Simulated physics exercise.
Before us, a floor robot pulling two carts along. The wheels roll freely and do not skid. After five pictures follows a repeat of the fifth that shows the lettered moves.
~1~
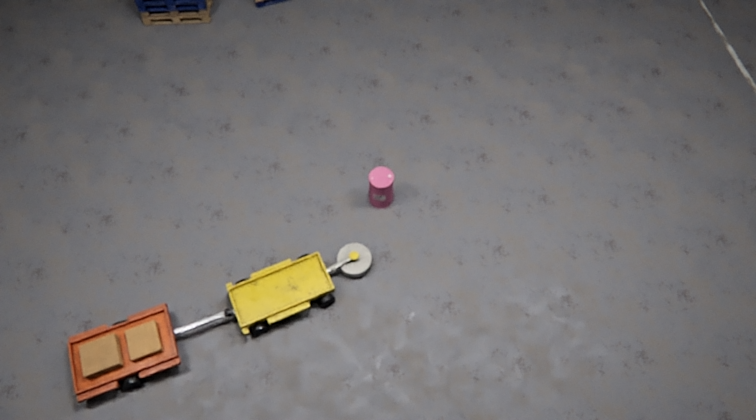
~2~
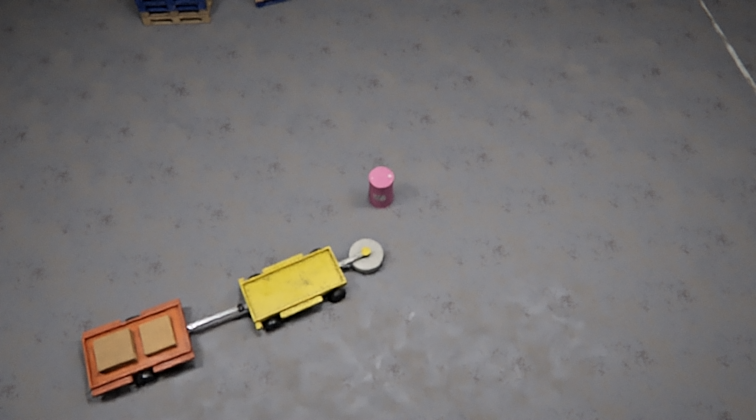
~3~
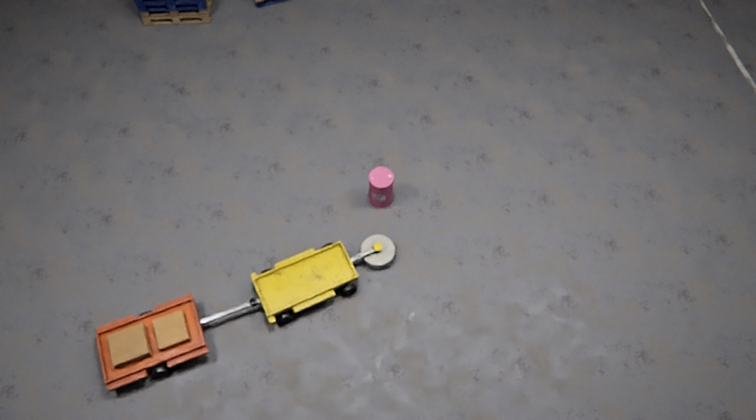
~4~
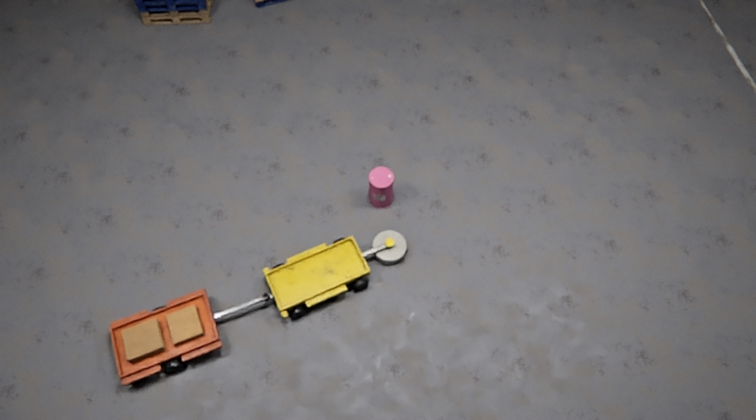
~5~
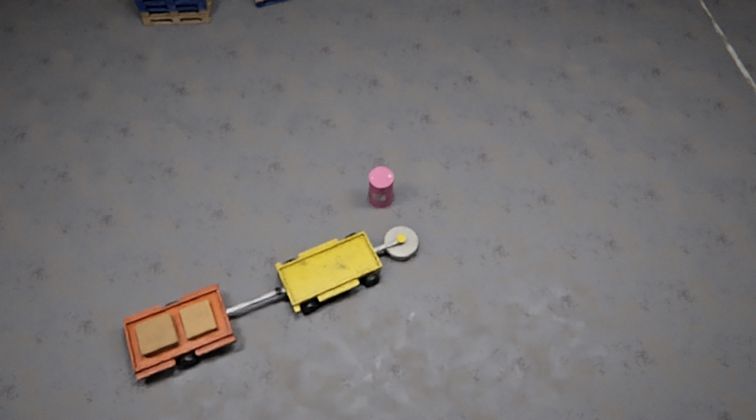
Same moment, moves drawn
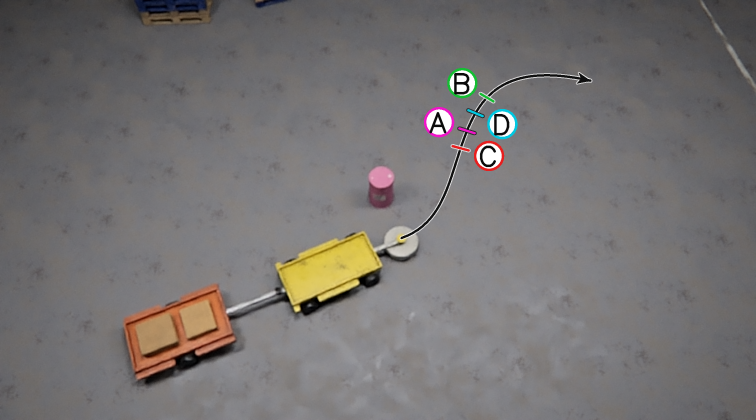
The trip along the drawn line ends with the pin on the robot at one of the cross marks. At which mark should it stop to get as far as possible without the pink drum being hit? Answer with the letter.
Mark D.
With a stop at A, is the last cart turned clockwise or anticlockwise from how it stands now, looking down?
For that mark, anticlockwise.
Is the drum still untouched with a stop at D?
Yes.
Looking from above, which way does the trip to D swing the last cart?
Anticlockwise.
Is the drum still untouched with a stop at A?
Yes.
On the marked copy, A at (467, 131); B at (487, 98); C at (461, 148); D at (476, 113); the route from (401, 238) via (473, 118) to (591, 81).
Taking D. A third of the way, robot (442, 203), last cart (244, 303).
Two thirds of the way, robot (459, 155), last cart (304, 277).
When it is over, robot (474, 118), last cart (349, 251); nothing has been touched.
As for the rest, A is safe but short; B is too far, the drum has been hit; C is safe but short.
